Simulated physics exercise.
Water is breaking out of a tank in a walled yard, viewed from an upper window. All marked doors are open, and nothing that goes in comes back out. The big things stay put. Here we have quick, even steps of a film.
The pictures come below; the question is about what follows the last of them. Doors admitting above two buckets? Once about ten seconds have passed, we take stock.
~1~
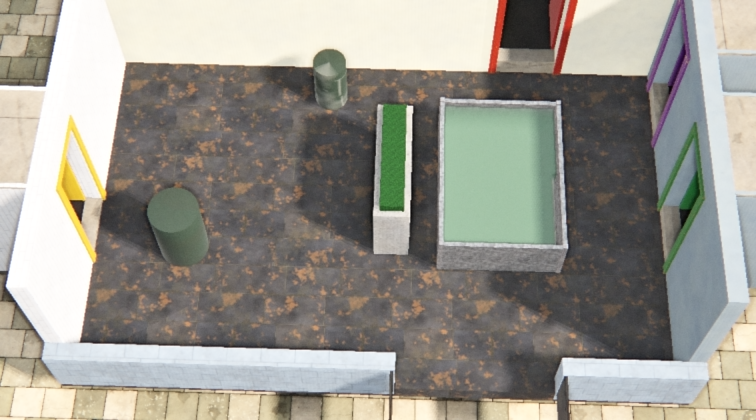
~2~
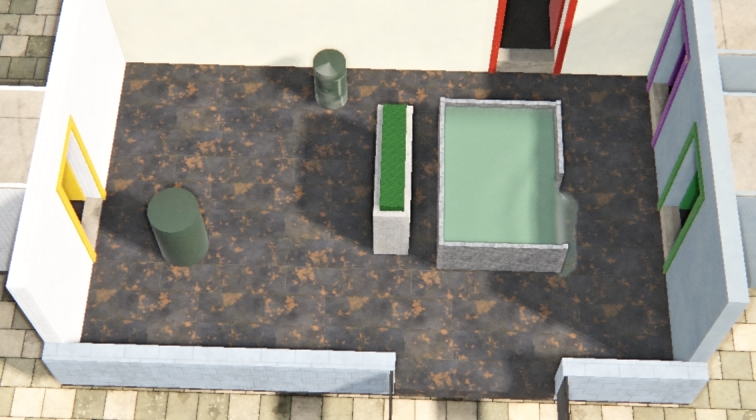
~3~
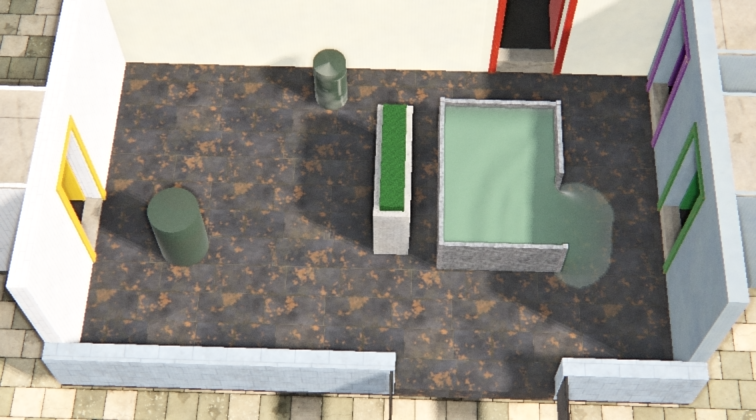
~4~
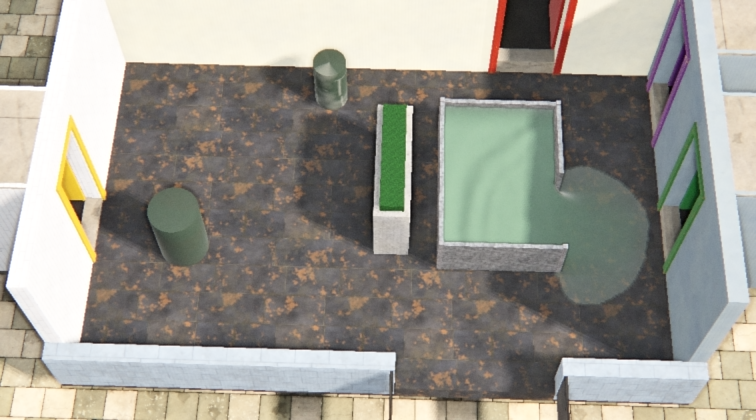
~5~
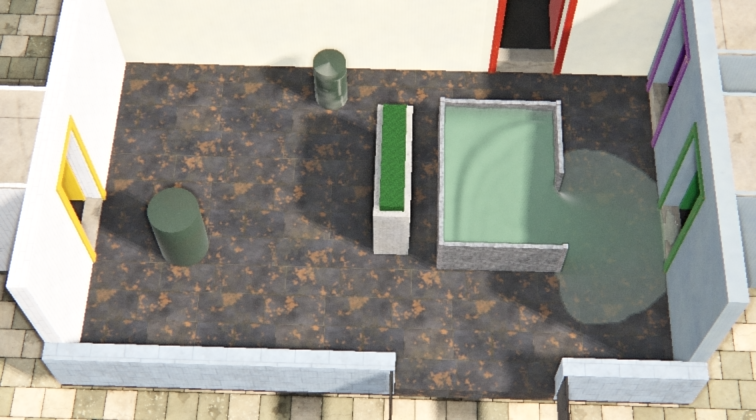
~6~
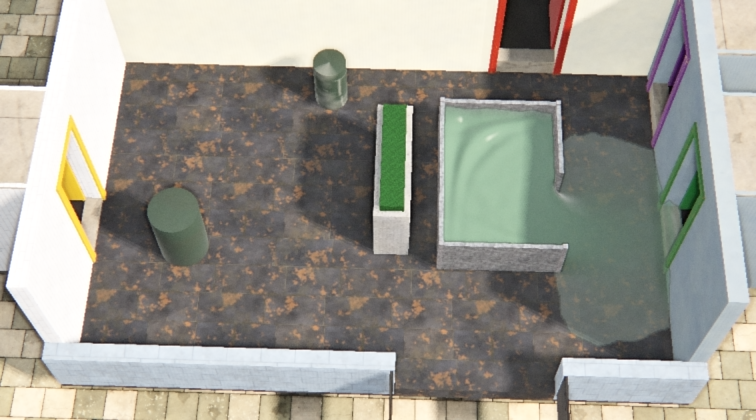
My prediction: The purple door stays within two buckets of inflow; the yellow door stays within two buckets of inflow; the green door passes two buckets of inflow; the red door stays within two buckets of inflow.
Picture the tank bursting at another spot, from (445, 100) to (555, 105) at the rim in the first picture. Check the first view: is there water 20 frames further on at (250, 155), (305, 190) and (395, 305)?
As listed: Under water, flooded, no water.
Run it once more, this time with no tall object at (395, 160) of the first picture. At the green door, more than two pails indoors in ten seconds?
Looks to me like the green door overshoots.
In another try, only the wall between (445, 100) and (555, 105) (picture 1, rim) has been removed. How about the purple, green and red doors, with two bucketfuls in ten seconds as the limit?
Purple: Crosses the line; green: Falls short; red: Crosses the line.
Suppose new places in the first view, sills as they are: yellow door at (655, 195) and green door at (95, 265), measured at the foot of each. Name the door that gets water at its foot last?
The green one, as it turns out.
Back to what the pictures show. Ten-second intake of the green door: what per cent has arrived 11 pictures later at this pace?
My estimate is close to 70 per cent.
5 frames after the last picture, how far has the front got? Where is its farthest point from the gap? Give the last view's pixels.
My best guess is about (640, 85).
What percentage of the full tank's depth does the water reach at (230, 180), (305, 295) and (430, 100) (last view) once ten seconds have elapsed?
In order: 6, 4, 8 %.
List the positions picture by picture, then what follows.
The first frame shows still water in the water tank at (501, 174).
In the second frame, the front is at a hidden place, out from the gap at (556, 226).
In the third frame, water pours out at (556, 227) and has run to (601, 201).
In the fourth frame, water pours out at (556, 227) and has run to (644, 224).
In the fifth frame, the front is at (657, 192), out from the gap at (556, 227).
In the sixth frame, water pours out at (556, 227) and has run to (654, 157).
A moment on, water covers 15 % of the floor; the purple door wet at the sill, nothing in, the yellow door not reached, the green door far over two buckets in, the red door not reached.
Next, water covers 20 % of the floor; the purple door wet at the sill, nothing in, the yellow door not reached, the green door far over two buckets in, the red door wet at the sill, nothing in.
Then, water covers 45 % of the floor; the purple door wet at the sill, nothing in, the yellow door not reached, the green door far over two buckets in, the red door wet at the sill, nothing in.
Later, water covers 80 % of the floor; the purple door wet at the sill, nothing in, the yellow door not reached, the green door far over two buckets in, the red door wet at the sill, nothing in.
In the end, water covers 95 % of the floor; the purple door wet at the sill, nothing in, the yellow door wet at the sill, nothing in, the green door far over two buckets in, the red door wet at the sill, nothing in.
